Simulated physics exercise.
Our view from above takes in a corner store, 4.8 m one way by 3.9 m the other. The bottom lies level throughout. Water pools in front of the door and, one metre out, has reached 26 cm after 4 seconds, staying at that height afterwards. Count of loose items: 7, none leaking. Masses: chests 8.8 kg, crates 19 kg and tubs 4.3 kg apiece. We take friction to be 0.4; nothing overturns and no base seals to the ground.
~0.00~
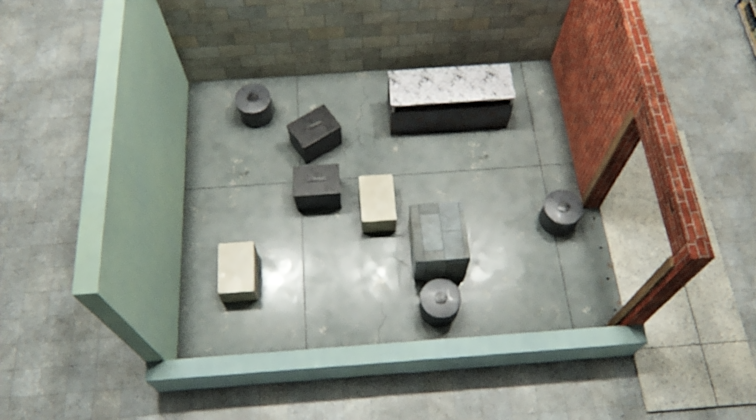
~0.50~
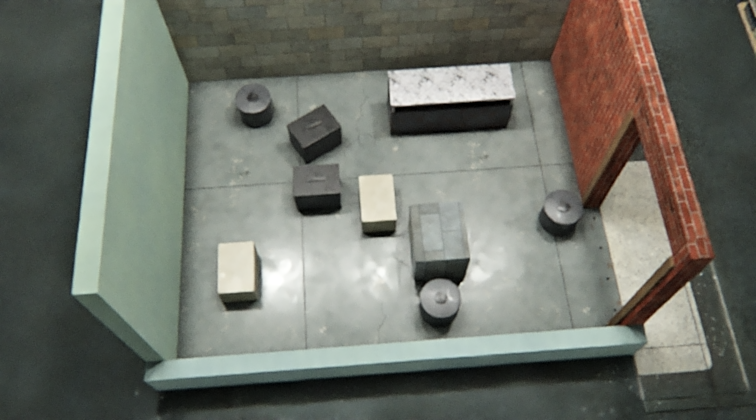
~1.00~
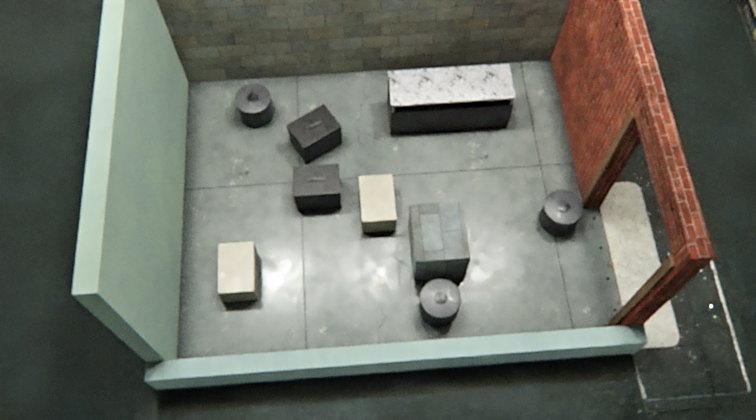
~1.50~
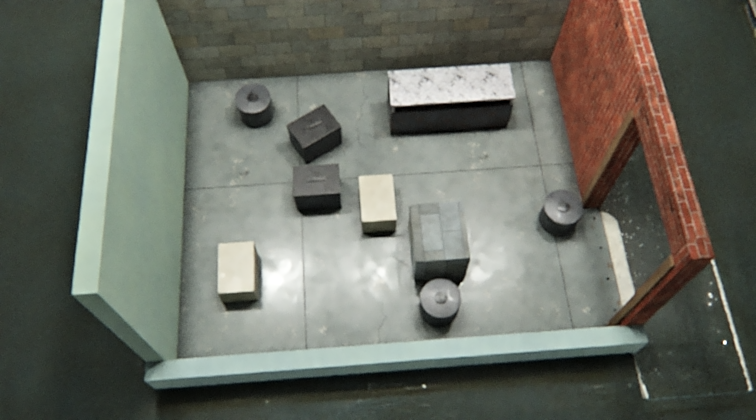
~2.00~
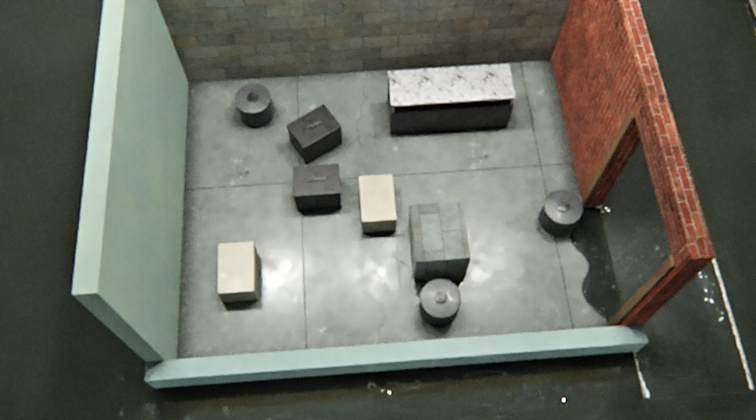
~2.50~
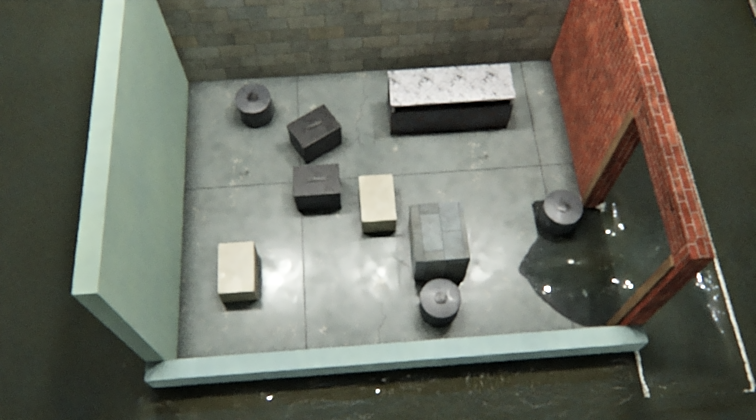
We see a walled room with scattered blocks and round tubs from above as dark water spreads over the ground outside, then enters through the doorway on the right and creeps across the nearby floor, while the objects stay still.
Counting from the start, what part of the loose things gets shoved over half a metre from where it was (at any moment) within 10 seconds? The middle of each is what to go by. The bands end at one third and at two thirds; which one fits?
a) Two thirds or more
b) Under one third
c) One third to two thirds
(a) Two thirds or more.
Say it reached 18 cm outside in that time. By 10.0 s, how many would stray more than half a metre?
Then 3.
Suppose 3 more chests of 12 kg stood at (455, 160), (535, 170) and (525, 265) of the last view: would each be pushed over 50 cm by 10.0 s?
Well, it goes above, below, above.
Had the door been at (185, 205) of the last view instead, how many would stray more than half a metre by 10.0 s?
The answer would then be 6.
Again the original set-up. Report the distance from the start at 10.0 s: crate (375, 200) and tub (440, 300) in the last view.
Respectively 5 and 300 cm.
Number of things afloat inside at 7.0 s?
Just then, the number is 2.
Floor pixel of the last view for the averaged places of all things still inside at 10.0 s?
It works out to somewhere near (319, 162) on the floor.
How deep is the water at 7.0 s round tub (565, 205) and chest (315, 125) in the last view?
About 3 and 3 cm.
After 3.5 s 0 of 7 are over 50 cm from their spots; 0 afloat.
After 4.5 s 2 of 7 are over 50 cm from their spots; 0 afloat.
After 7.0 s 4 of 7 are over 50 cm from their spots; 2 afloat.
After 10.0 s 5 of 7 are over 50 cm from their spots, and 6 have been at some point; 6 afloat.
